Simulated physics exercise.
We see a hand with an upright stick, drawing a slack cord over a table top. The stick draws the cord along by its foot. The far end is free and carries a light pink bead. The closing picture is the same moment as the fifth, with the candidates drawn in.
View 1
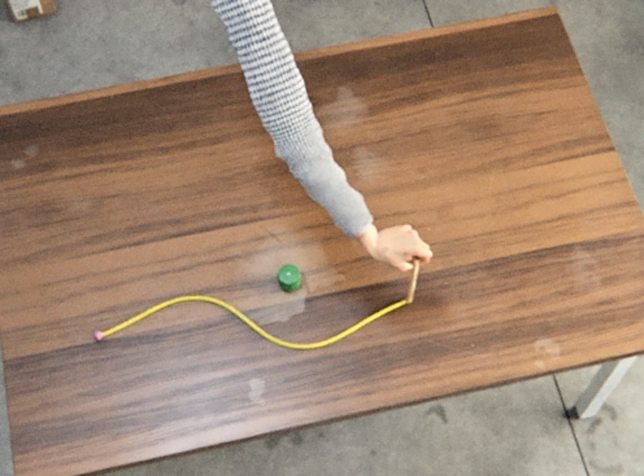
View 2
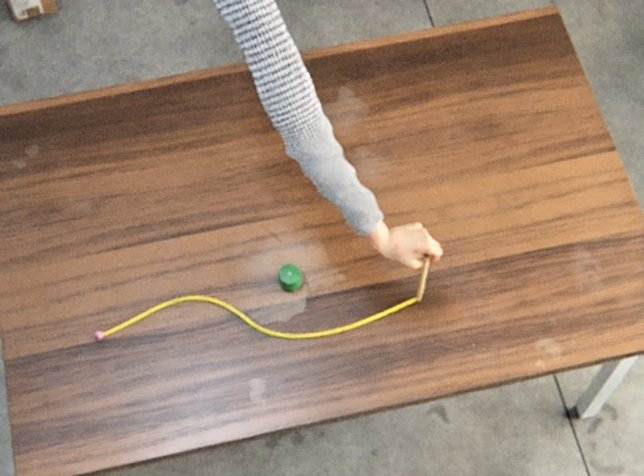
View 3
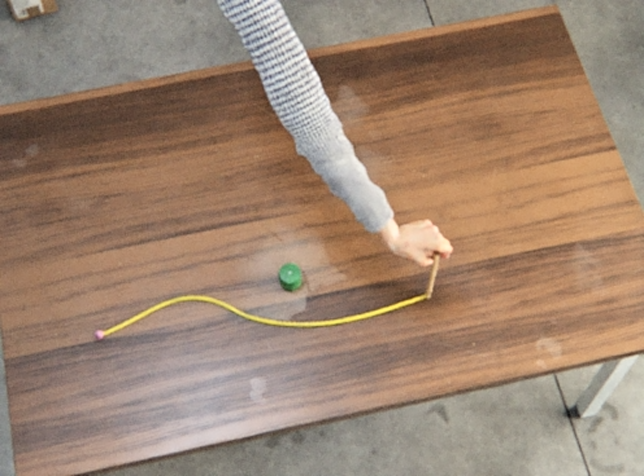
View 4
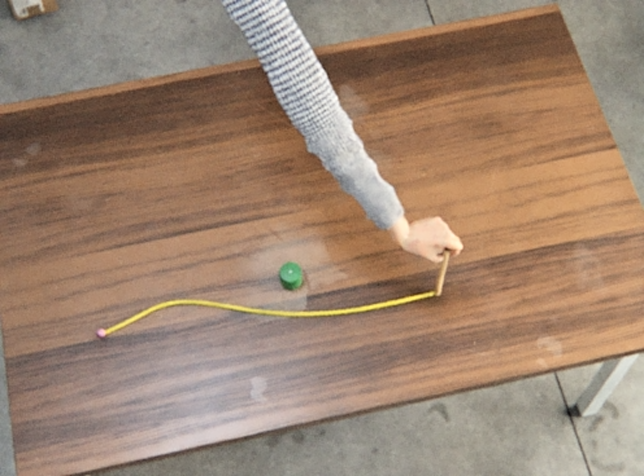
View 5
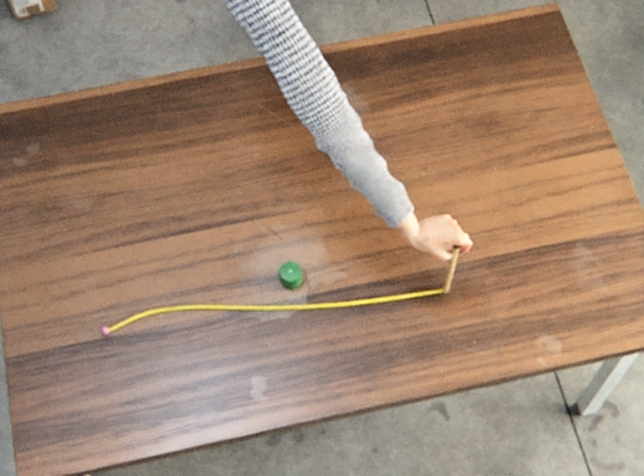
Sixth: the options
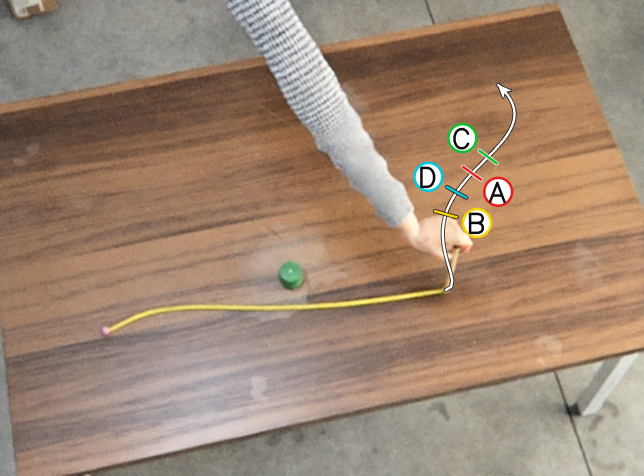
On a wooden table top, a hand in a grey knitted sleeve holds an upright stick at the right end of a wavy yellow cord, below and right of a small green pot. The stick moves steadily rightward, drawing the curves nearly flat, and lastly the pink-beaded left end shifts slightly.
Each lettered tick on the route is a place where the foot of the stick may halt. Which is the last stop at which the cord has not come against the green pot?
B is the last safe stop.
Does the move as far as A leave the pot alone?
No.
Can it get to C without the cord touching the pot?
No.
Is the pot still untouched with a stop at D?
For that mark, no.
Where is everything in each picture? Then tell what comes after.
Free end (98, 336); green pot (289, 278), in the first picture.
Free end (99, 335); green pot (290, 278), in the second picture.
Free end (100, 335); green pot (290, 277), in the third picture.
Free end (101, 333); green pot (291, 276), in the fourth picture.
Free end (105, 331); green pot (291, 275), in the fifth picture.
On the marked copy, A at (472, 173); B at (446, 214); C at (488, 157); D at (457, 192); the route from (446, 290) via (470, 176) to (498, 85).
With B. Early on, foot of the stick (448, 265), middle of the cord (284, 307), free end (115, 326).
Further on, foot of the stick (443, 238), middle of the cord (291, 304), free end (121, 324).
At the end, foot of the stick (446, 215), middle of the cord (302, 293), free end (134, 320); nothing has been touched.
As for the rest, A brings the cord against the pot; C brings the cord against the pot; D brings the cord against the pot.
